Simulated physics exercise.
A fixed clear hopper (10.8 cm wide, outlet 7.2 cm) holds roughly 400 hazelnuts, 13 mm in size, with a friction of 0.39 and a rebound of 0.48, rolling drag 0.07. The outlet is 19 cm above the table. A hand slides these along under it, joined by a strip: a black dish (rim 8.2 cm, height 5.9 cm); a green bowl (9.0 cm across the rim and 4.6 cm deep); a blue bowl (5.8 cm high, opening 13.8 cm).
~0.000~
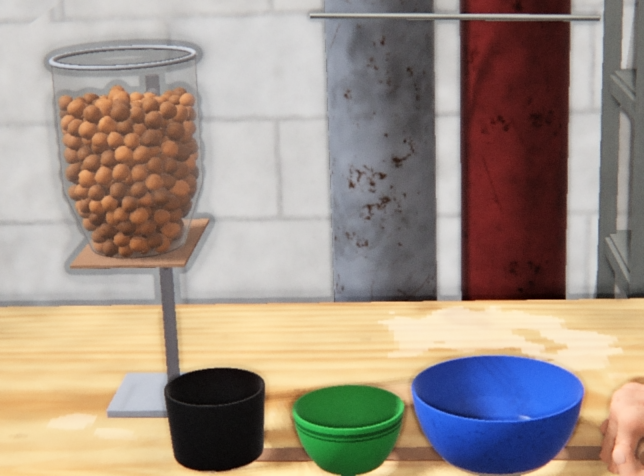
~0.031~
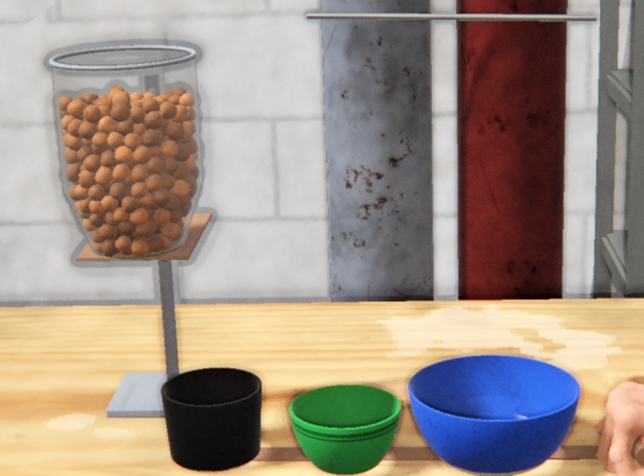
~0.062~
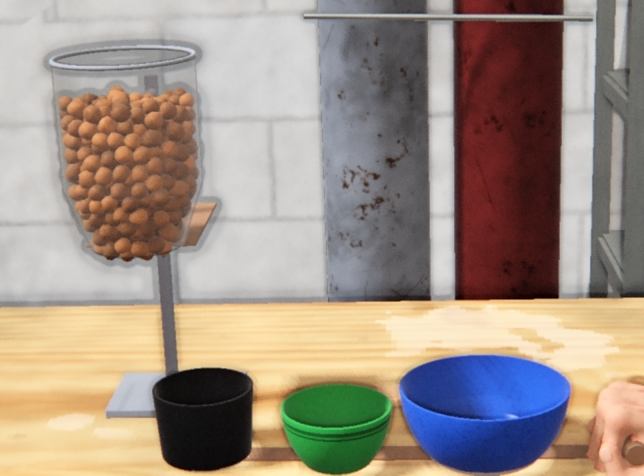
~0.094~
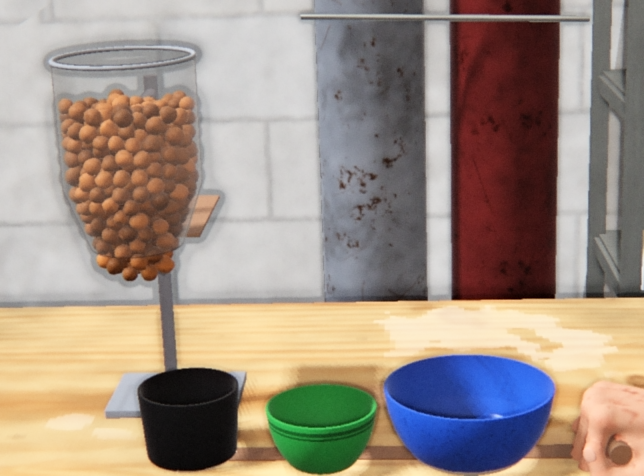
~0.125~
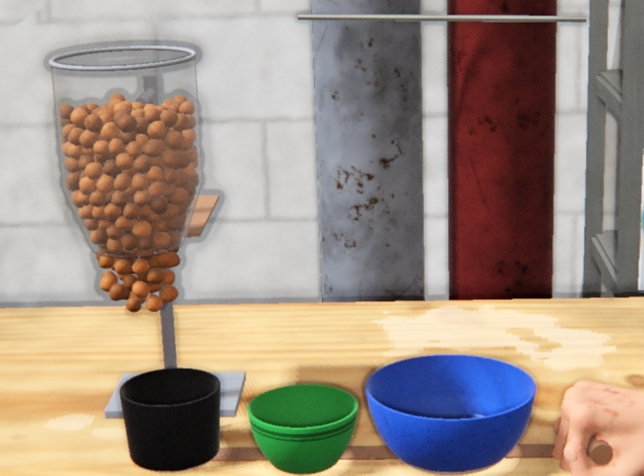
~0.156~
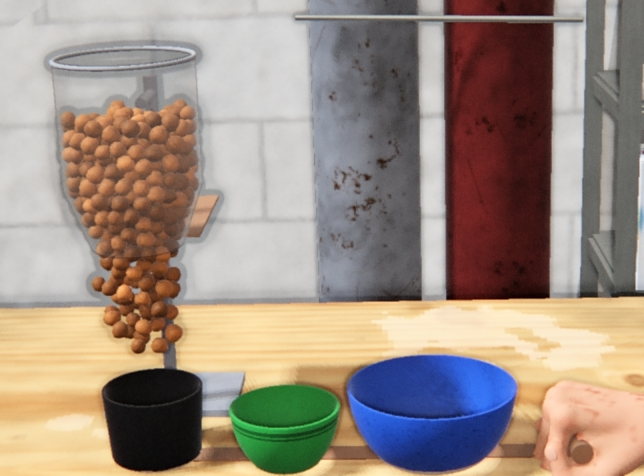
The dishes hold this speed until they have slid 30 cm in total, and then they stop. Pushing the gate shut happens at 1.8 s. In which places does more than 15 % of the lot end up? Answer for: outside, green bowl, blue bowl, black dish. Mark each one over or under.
My marks are as follows: Outside - over; green bowl - over; blue bowl - over; black dish - under.
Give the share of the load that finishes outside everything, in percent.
Share: Some 25 %.
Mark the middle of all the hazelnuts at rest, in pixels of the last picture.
The centre lies near pixel (53, 434).
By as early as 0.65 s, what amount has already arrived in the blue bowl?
35 %.
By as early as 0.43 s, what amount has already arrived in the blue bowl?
Share at that time: About 0 per cent.
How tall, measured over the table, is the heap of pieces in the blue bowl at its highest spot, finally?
I'd say close to 5.5 cm.
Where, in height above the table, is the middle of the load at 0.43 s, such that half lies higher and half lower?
Around 10 cm above the table.
Then, at 0.43 s, outside 10 %, black dish 10 %, green bowl 25 %, hopper 40 %, in the air 15 %; middle of all pieces on or above the table near (119, 327).
After 0.65 s, blue bowl 35 %, outside 20 %, black dish 10 %, green bowl 25 %, in the air 10 %; middle of all pieces on or above the table near (69, 415).
After 0.86 s, blue bowl 45 %, outside 25 %, black dish 10 %, green bowl 25 %; middle of all pieces on or above the table near (53, 432).
Then, at 1.06 s, blue bowl 45 %, outside 25 %, black dish 10 %, green bowl 25 %; middle of all pieces on or above the table near (49, 431).
In the end, at 2.4 s, blue bowl 45 %, outside 25 %, black dish 10 %, green bowl 25 %, hopper 0 %.
